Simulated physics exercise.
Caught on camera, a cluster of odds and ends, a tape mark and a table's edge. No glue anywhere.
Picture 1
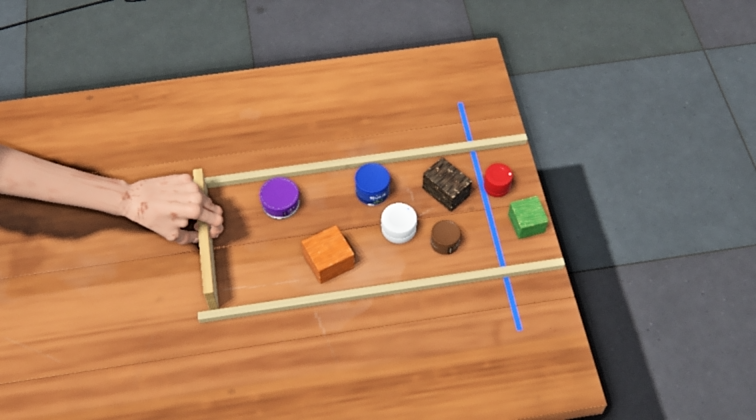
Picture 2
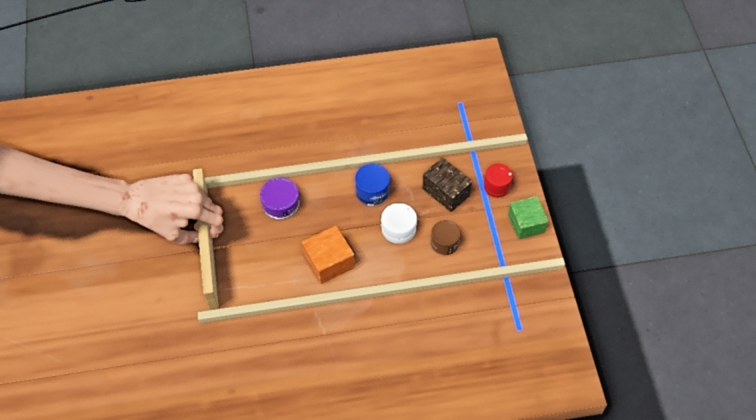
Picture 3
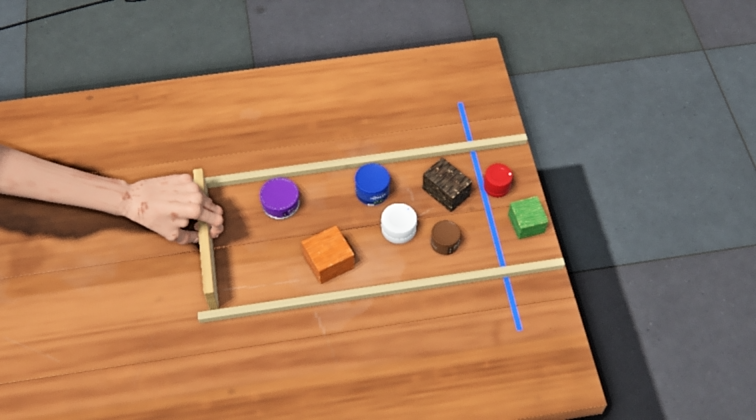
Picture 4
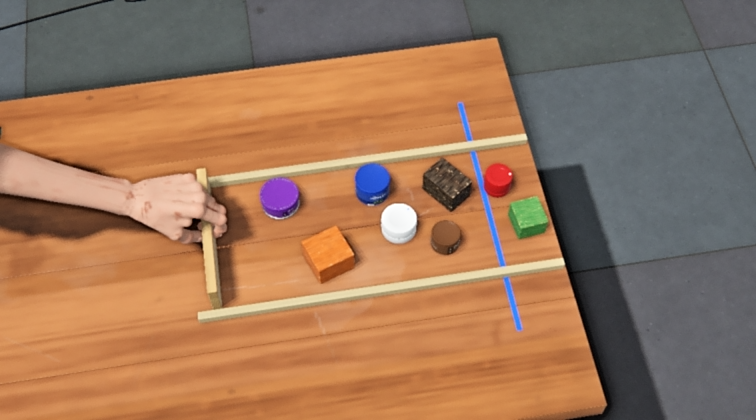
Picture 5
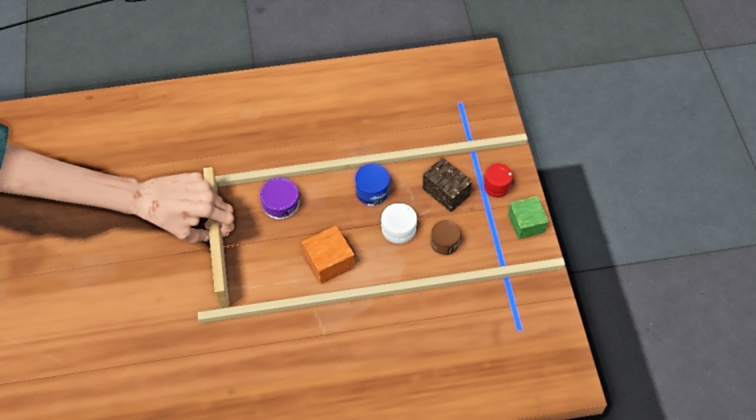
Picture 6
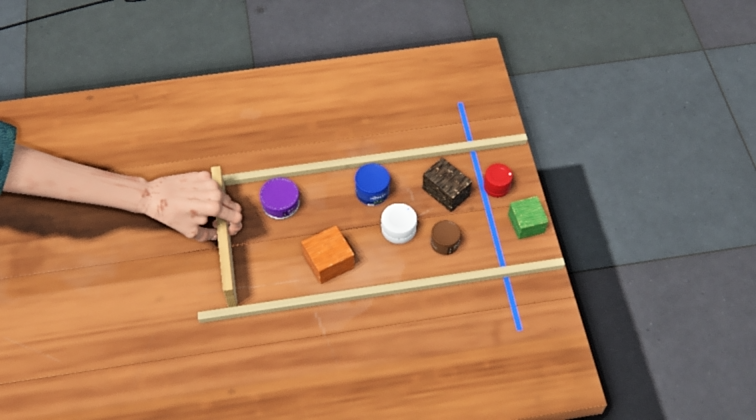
Hand sliding a wooden board slowly right between two rails, towards coloured tubs and blocks lying still on a table.
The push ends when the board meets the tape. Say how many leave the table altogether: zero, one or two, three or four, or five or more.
In the end the number that fall off is one or two.
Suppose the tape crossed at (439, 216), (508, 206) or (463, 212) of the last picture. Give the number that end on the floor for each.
It would be 0, 5 and 0.
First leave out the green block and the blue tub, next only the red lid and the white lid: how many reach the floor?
1 in the first case, 1 in the second.
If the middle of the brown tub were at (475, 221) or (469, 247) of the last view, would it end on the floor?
In that order, it remains up; remains up.
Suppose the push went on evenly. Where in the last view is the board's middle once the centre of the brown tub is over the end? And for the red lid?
For the brown tub at (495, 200), for the red lid at (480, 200).
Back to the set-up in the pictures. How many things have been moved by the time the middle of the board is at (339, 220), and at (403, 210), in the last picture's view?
At the one place 3, at the other 7.
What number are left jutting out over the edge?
That would be 3.
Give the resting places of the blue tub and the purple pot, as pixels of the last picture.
About (527, 151), and the other about (498, 168).
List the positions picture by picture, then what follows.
The first frame shows green block (528, 218); red lid (498, 180); black block (447, 185); board (206, 239); tape (488, 209).
The second frame shows red lid (498, 180); blue tub (372, 185).
The third frame shows black block (447, 185); brown tub (446, 238).
The fourth frame shows green block (528, 218); orange block (328, 255).
The fifth frame shows red lid (498, 180); purple pot (280, 199).
The sixth frame shows green block (528, 218); red lid (498, 180); black block (447, 185); board (225, 236); tape (488, 209).
Soon after, none off yet; green block at rest near (528, 218); red lid at rest near (498, 180); black block at rest near (447, 185).
By the end, the number that fall off is one or two; fallen, red lid and green block.
